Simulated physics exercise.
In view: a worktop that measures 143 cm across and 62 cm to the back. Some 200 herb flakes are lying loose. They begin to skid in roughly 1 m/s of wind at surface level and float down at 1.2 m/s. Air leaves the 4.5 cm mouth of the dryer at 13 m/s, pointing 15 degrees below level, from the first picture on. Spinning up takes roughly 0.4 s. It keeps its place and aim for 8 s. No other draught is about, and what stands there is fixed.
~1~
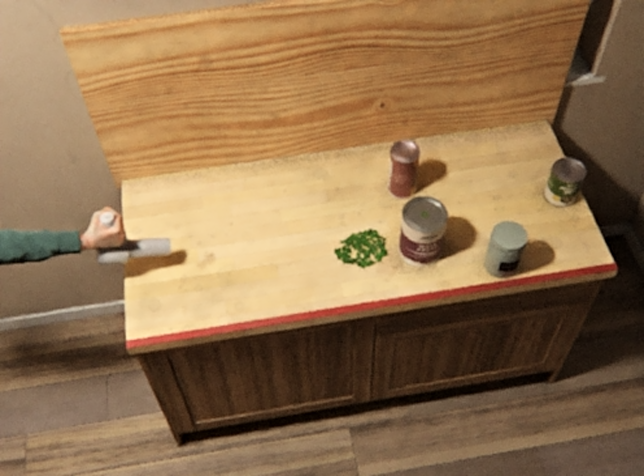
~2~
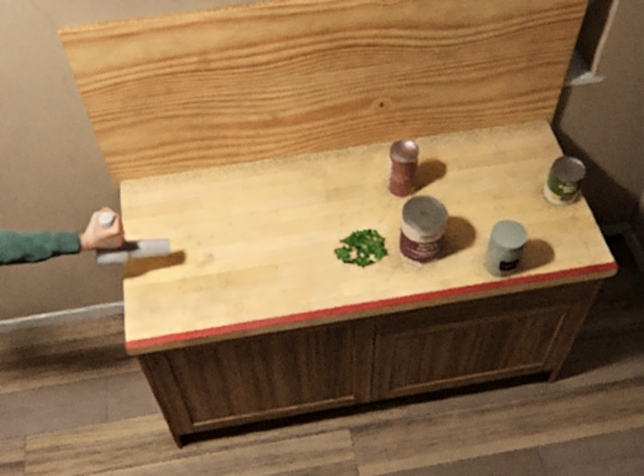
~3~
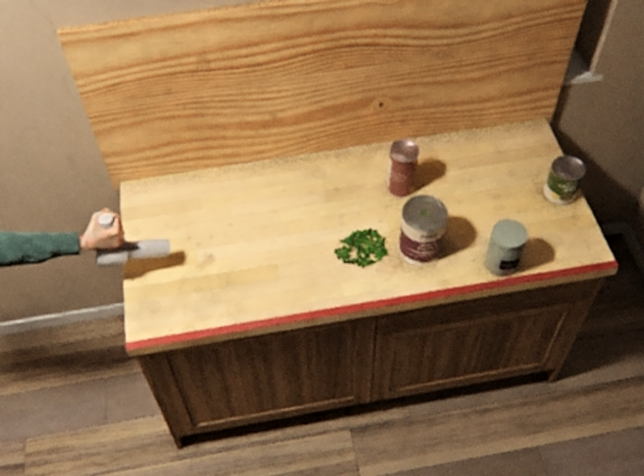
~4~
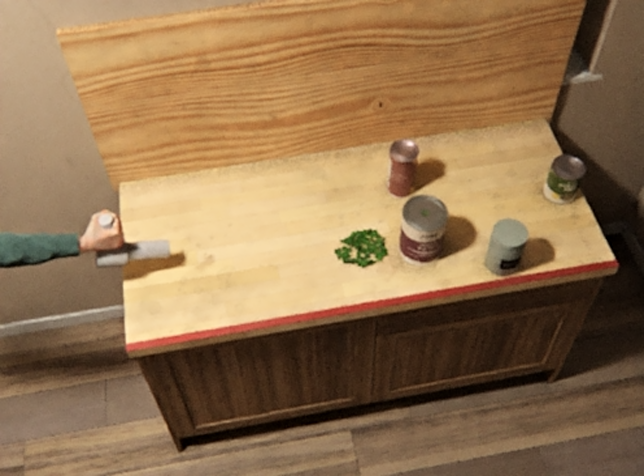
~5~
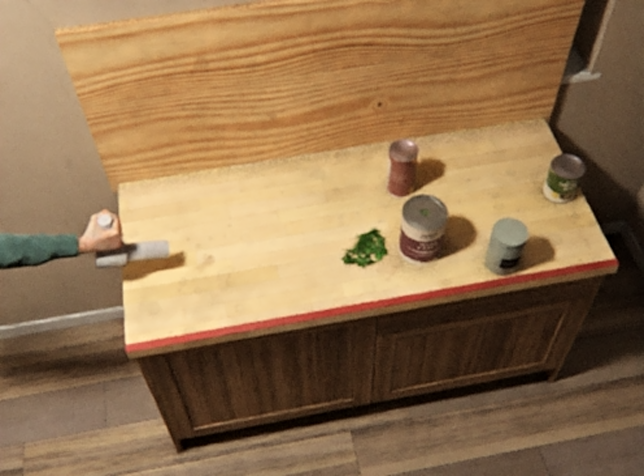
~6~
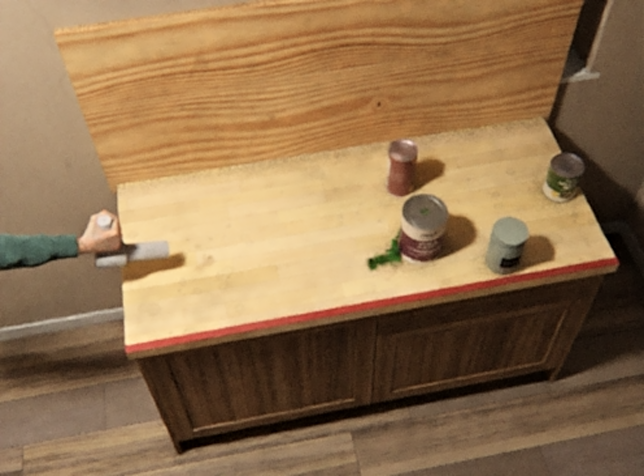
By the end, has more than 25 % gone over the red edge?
As for a quarter going over the red edge: Yes.
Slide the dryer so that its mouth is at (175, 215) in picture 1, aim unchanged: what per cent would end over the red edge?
In that case some 60 per cent.
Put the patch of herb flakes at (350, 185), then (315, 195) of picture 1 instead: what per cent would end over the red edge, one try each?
In that order: 0 %, 0 %.
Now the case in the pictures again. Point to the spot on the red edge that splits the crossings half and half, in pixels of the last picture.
Around (446, 295).
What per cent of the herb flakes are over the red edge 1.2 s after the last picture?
About 60 %.
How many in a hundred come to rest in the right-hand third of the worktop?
Some 4 per cent.
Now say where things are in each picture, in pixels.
The middle of the herb flakes is near (361, 247), none has stirred yet and the mouth of the dryer is at (169, 246), in the first frame.
The middle of the herb flakes is near (361, 247), none has stirred yet and the red edge is centred on (379, 308), in the second frame.
The middle of the herb flakes is near (361, 247), none has stirred yet, the top of a tin is at (425, 213) and the top of a tin is at (404, 151), in the third frame.
The middle of the herb flakes is near (361, 247) and none has stirred yet, in the fourth frame.
The middle of the herb flakes is near (366, 247), the farthest in sight from the dryer is at (384, 239) and about 20 % have left their places, in the fifth frame.
The middle of the herb flakes is near (395, 250), the farthest in sight from the dryer is at (397, 238) and about 95 % have left their places, in the sixth frame.
Then, 1.2 s after the last picture, 60 % are over the red edge; 91 % have settled or left.
Then, 2.2 s after the last picture, 60 % are over the red edge; 96 % have settled or left.
Then, 4.0 s after the last picture, 60 % are over the red edge; 96 % have settled or left.
Then, 7.6 s after the last picture, at the end, 60 % are over the red edge.
